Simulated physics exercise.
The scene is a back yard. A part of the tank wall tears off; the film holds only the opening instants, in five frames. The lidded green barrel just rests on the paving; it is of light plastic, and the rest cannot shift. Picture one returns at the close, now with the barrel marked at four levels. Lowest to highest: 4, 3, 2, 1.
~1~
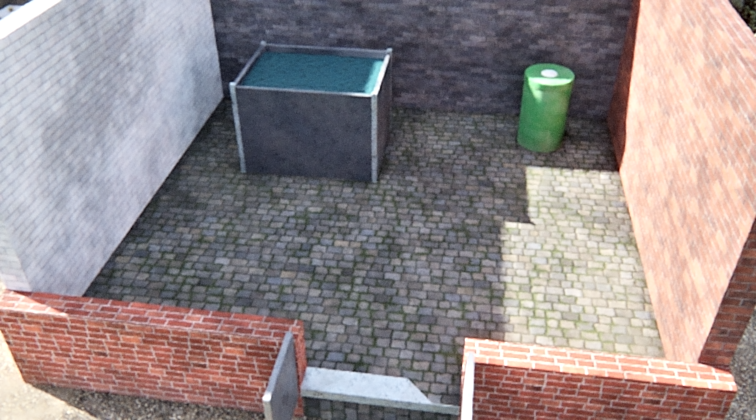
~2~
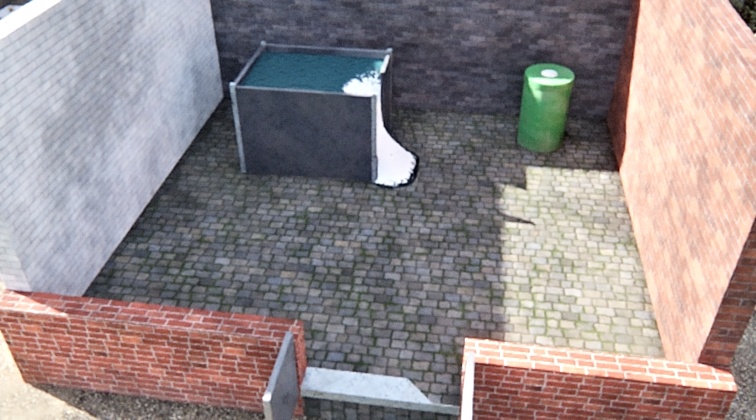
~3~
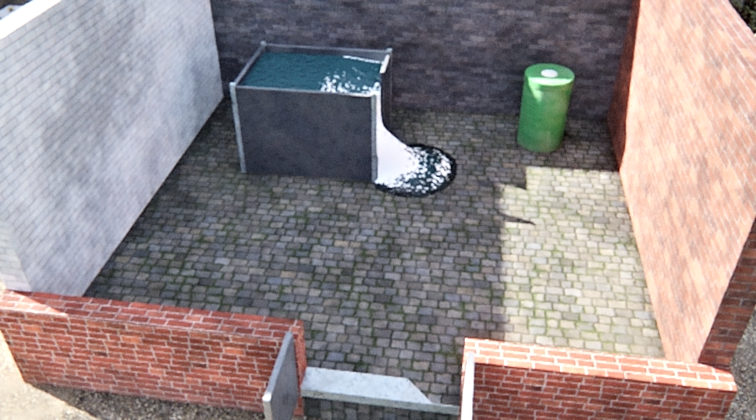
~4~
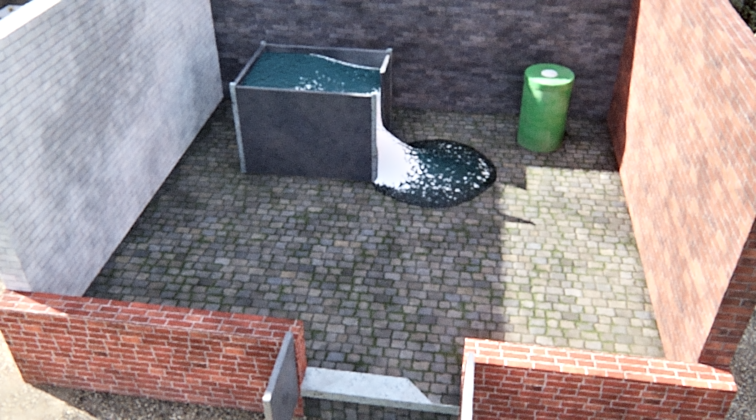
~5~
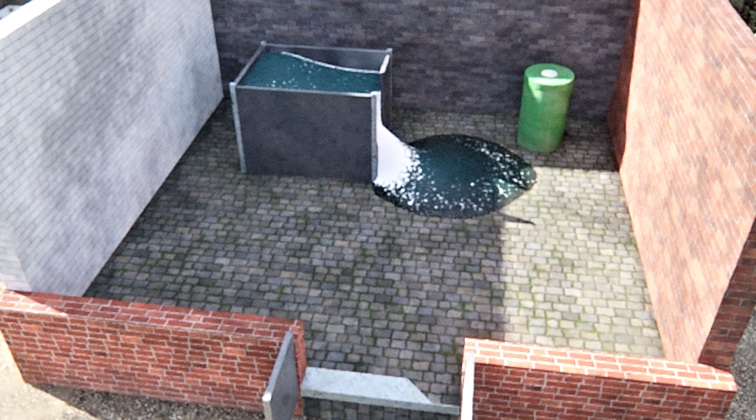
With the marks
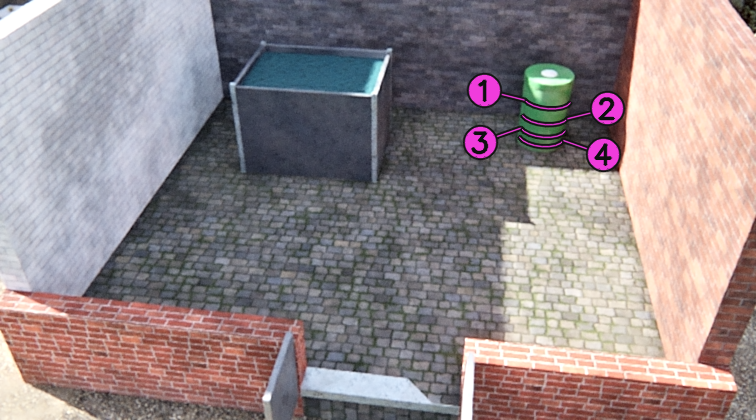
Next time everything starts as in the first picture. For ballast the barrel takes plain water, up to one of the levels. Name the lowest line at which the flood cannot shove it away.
Choose 2.
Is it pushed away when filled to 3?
Yes, it does.
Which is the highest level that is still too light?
3.
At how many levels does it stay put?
Two of them.
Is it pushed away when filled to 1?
No.
On the marked copy, 1 at (548, 108); 2 at (545, 124); 3 at (543, 137); 4 at (542, 146); from the bottom up 4, 3, 2, 1.
With 1, it does not move.
With 2, it does not move.
With 3, it is pushed about its own width away.
With 4, it is pushed about its own width away.
